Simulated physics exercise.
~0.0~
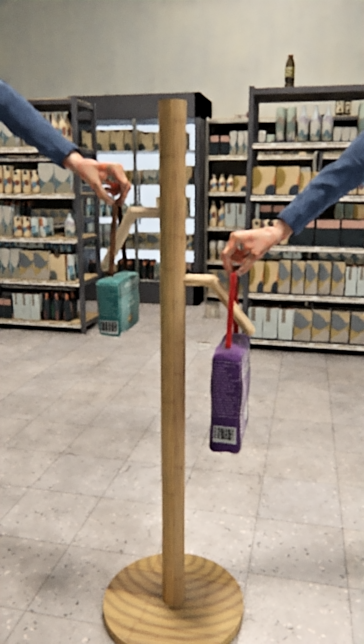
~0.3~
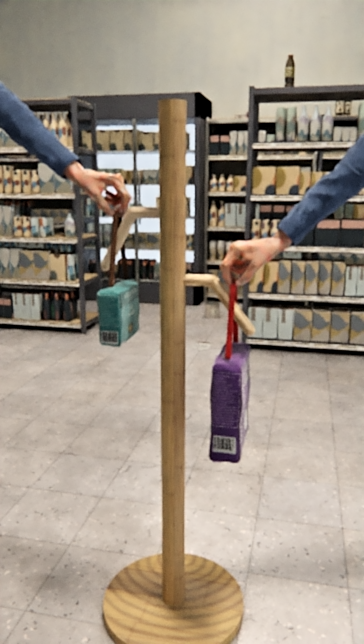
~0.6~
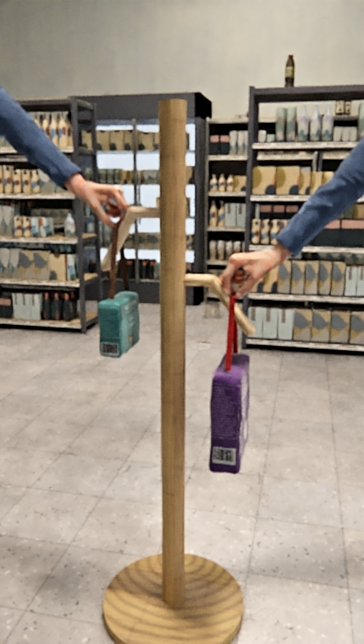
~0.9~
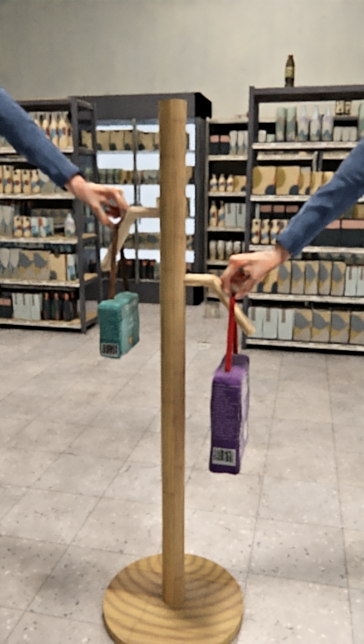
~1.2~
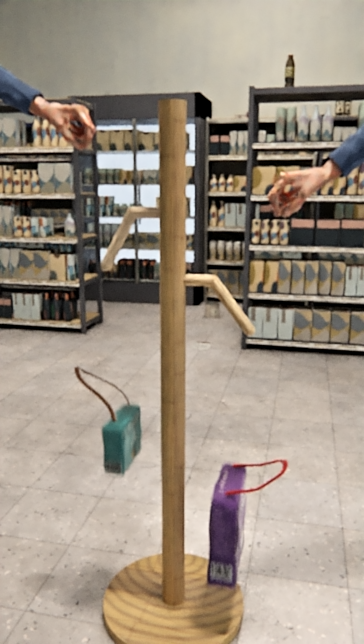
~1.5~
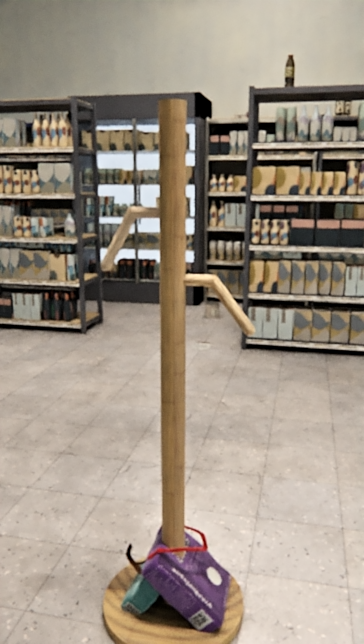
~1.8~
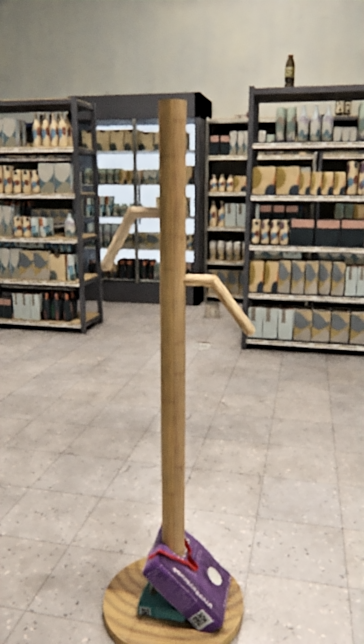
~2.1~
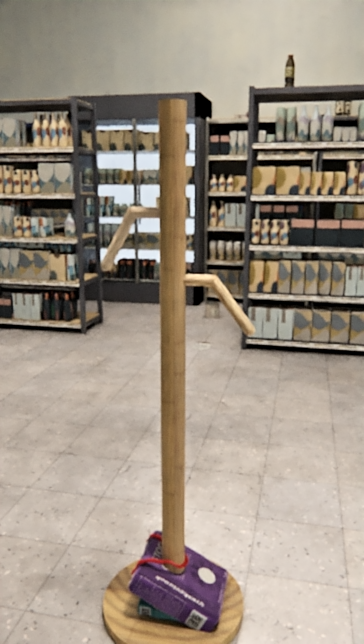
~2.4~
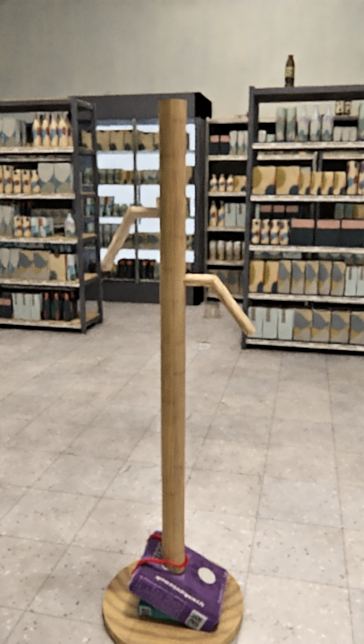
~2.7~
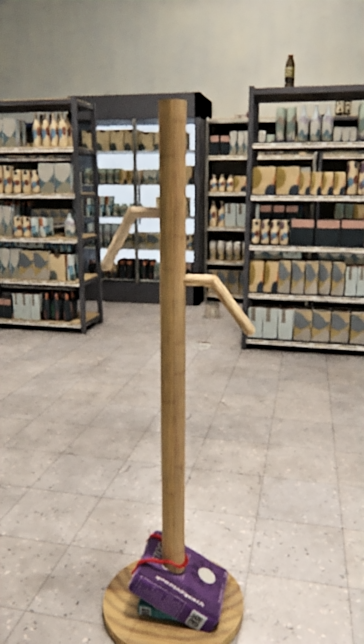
At first, two hands reach in from either side of a wooden stand in a shop aisle, holding a turquoise pouch by its loop at the left peg and a purple bag by its red loop at the right. The hands lower both items slightly and pause, with the loops around the downward-sloping pegs. Then the fingers let go and draw back, and both items drop off the pegs. They land together on the round base, leaning against the post. The purple bag settles over the turquoise pouch, and both lie still beneath the empty pegs.
